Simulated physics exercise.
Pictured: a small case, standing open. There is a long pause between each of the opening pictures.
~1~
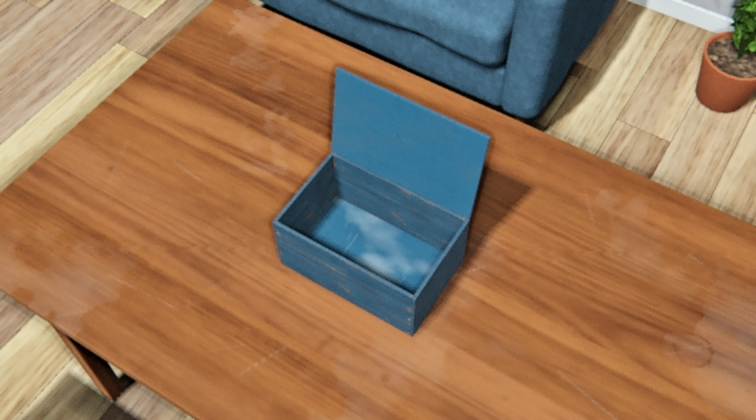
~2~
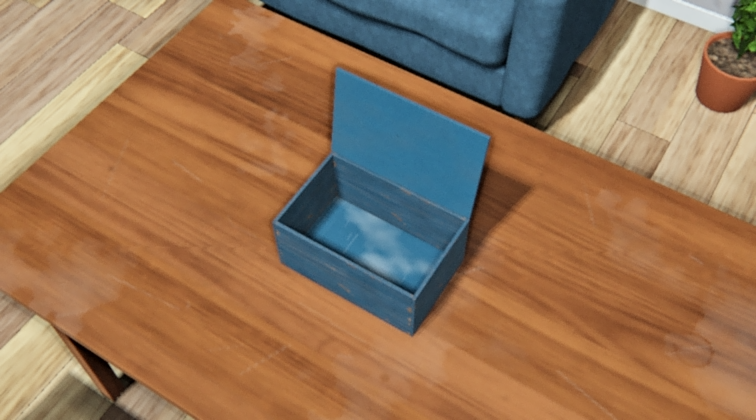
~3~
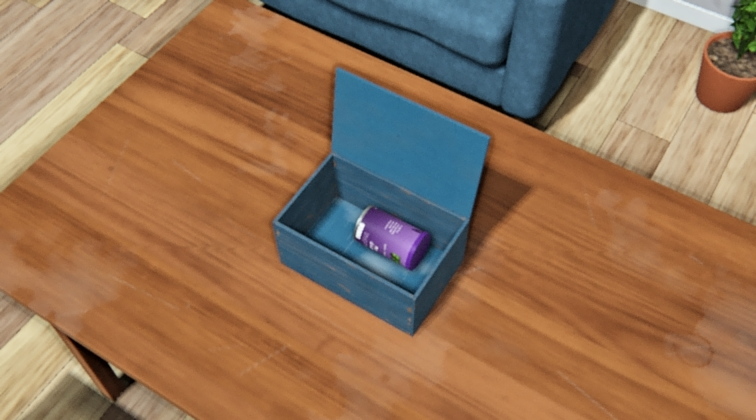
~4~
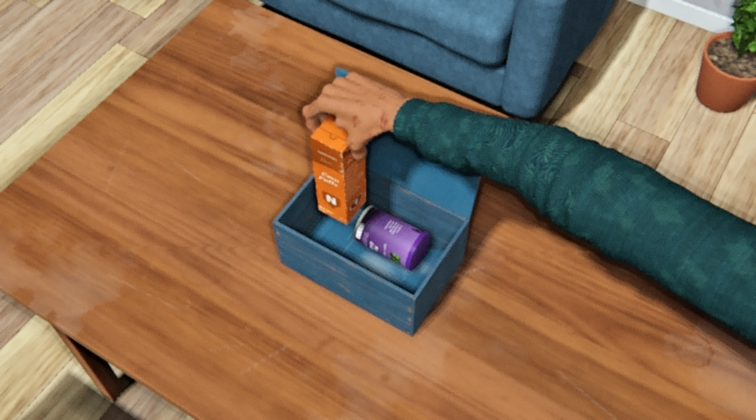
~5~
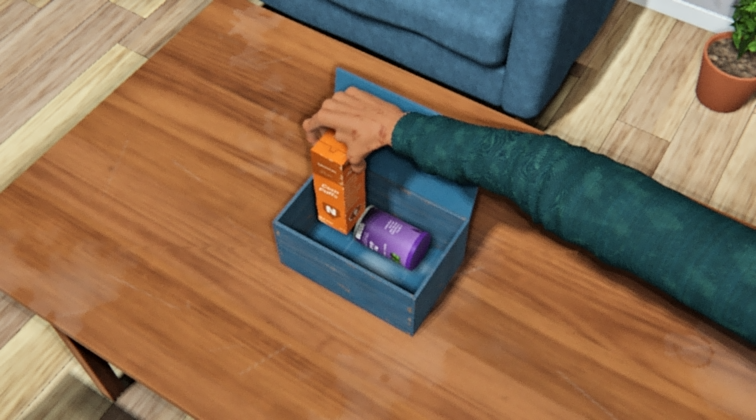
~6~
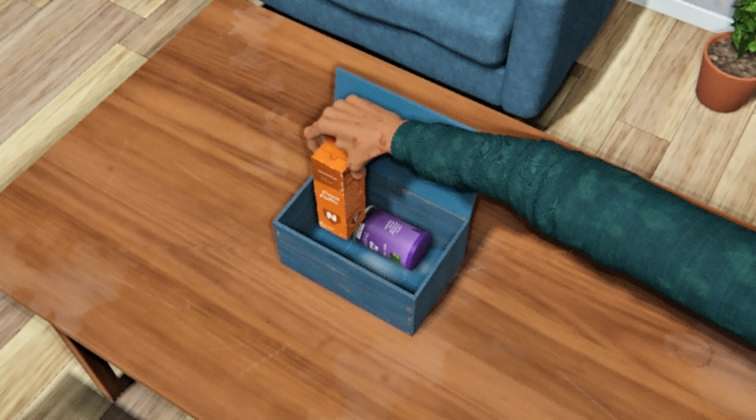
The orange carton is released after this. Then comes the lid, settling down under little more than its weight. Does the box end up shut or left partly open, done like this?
It ends up partly open.
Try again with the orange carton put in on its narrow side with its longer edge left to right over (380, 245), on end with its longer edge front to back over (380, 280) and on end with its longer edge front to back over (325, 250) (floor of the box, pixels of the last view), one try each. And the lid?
So: First shut tight, second open, third open.
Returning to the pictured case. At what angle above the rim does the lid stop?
About 35°.
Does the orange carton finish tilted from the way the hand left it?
Observation: It tilts over.
Then, 0.90 s after the last picture, lid starting down; orange carton tipped 46° from how it was near (313, 210).
Then, 1.60 s after the last picture, lid 57° above the rim; orange carton tipped 46° from how it was near (313, 210).
Then, 2.20 s after the last picture, lid 33° above the rim; orange carton tipped 46° from how it was near (313, 210).
At rest, lid 33° above the rim; tipped over in the box, orange carton; purple tin in place. Seen from the same camera at the end, orange carton near (313, 210).
